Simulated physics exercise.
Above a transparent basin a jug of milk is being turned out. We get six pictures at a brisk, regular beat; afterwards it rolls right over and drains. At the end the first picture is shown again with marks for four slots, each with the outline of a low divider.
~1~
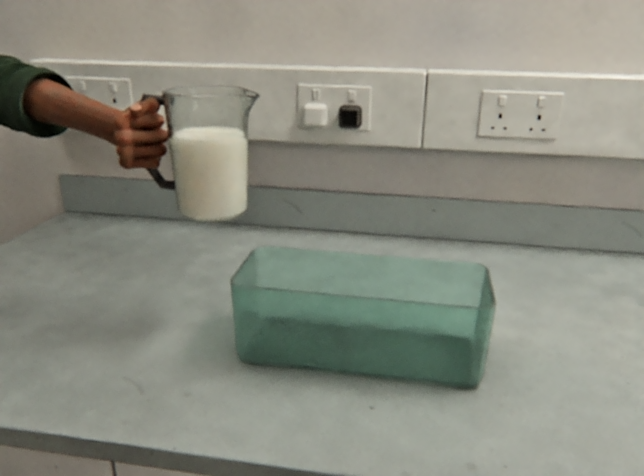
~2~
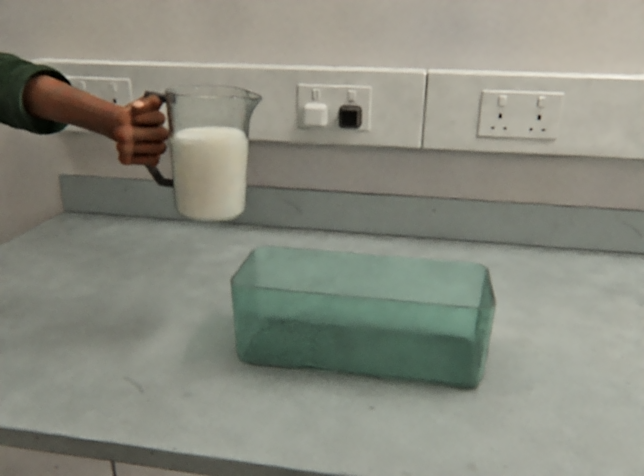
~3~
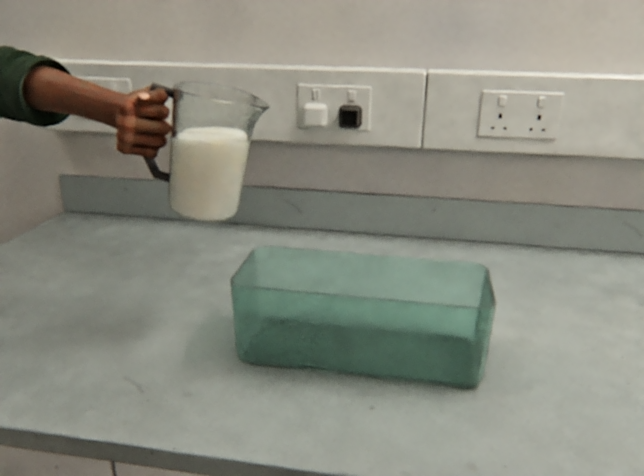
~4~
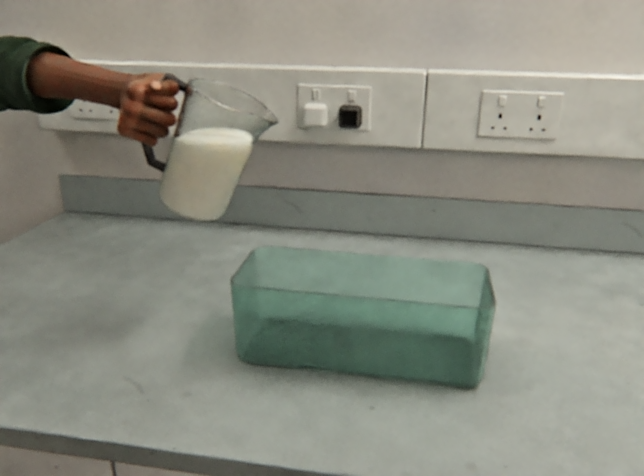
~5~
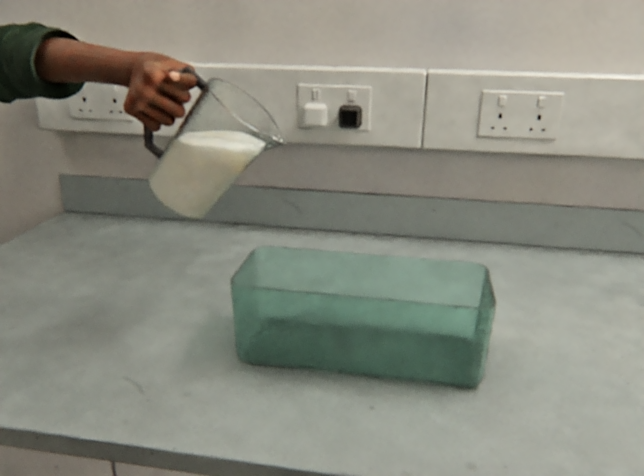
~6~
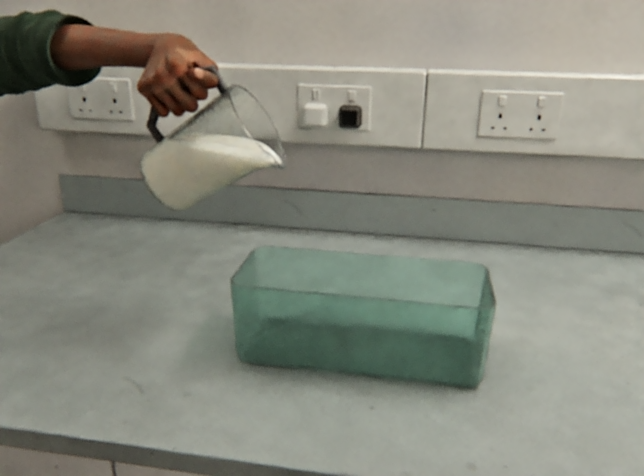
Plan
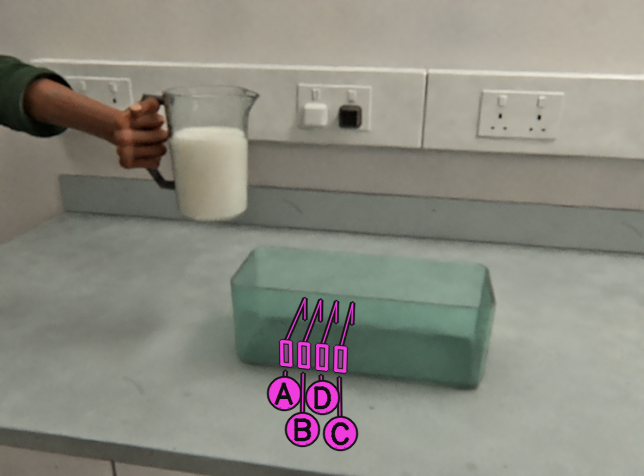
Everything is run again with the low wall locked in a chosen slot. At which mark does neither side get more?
B works best here.
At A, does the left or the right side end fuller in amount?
More ends on the right.
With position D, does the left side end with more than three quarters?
No.
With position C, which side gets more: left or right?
More ends on the left.
On the marked copy, A at (285, 371); B at (303, 373); C at (339, 377); D at (321, 375).
Choosing A, about 17 % ends left of the wall and 82 % right of it.
Choosing B, about 49 % ends left of the wall and 50 % right of it.
Choosing C, about 81 % ends left of the wall and 13 % right of it; 6 % is lost outside.
Choosing D, about 70 % ends left of the wall and 17 % right of it; 13 % is lost outside.
